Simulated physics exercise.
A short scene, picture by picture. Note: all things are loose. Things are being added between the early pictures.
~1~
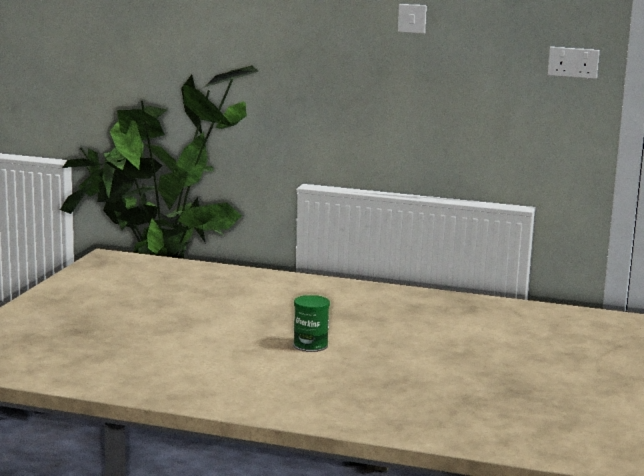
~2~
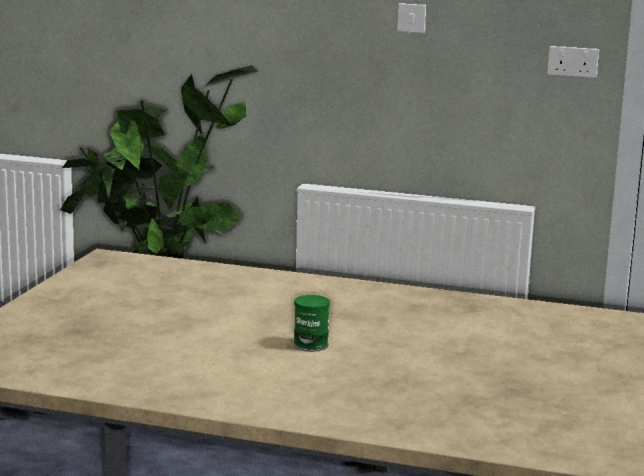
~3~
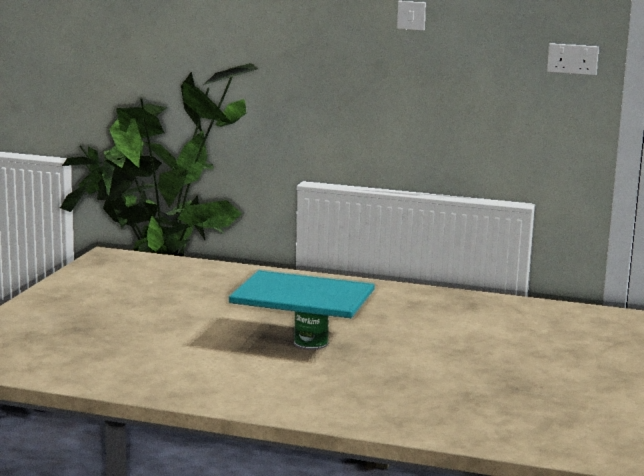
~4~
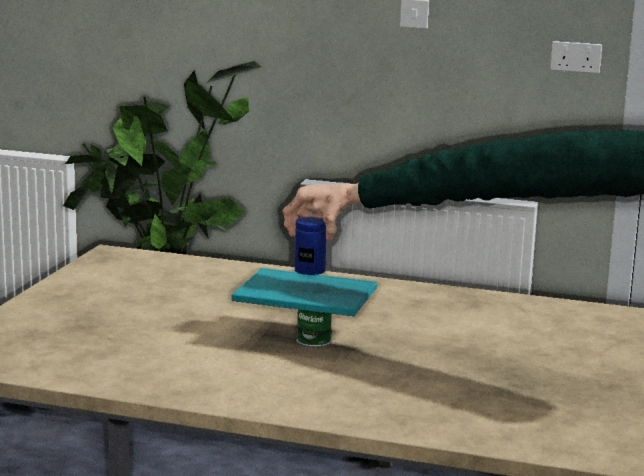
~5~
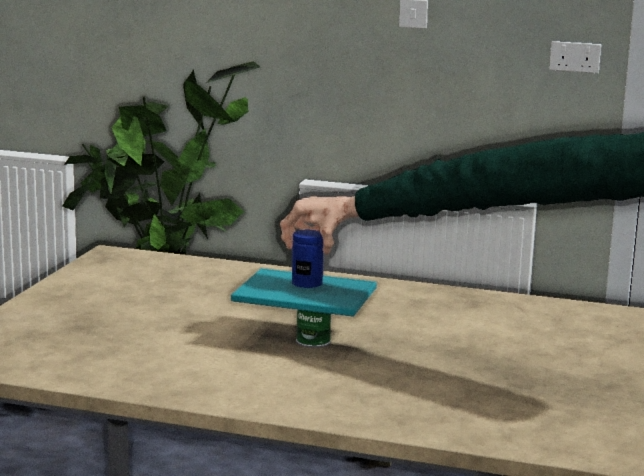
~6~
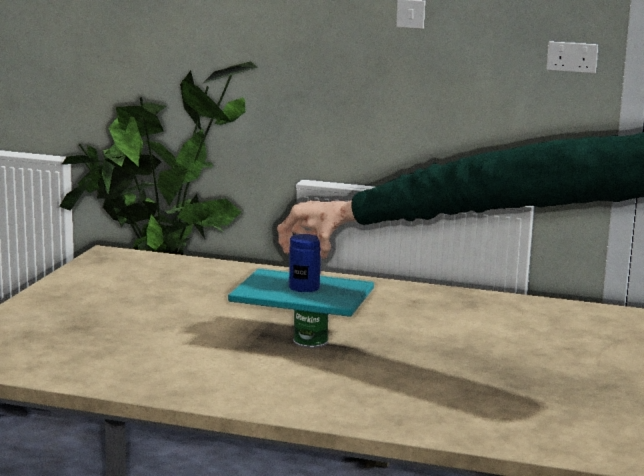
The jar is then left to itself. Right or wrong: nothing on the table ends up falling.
Right.
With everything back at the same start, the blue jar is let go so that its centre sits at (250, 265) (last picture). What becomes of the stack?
After that, it tumbles down.
Then, 0.20 s on from there, no change.
Then, 0.50 s on from there, blue jar resting near (305, 263).
In the end, all 3 unmoved. At the end, from the last picture's camera, blue jar near (305, 263). The stack stays up.
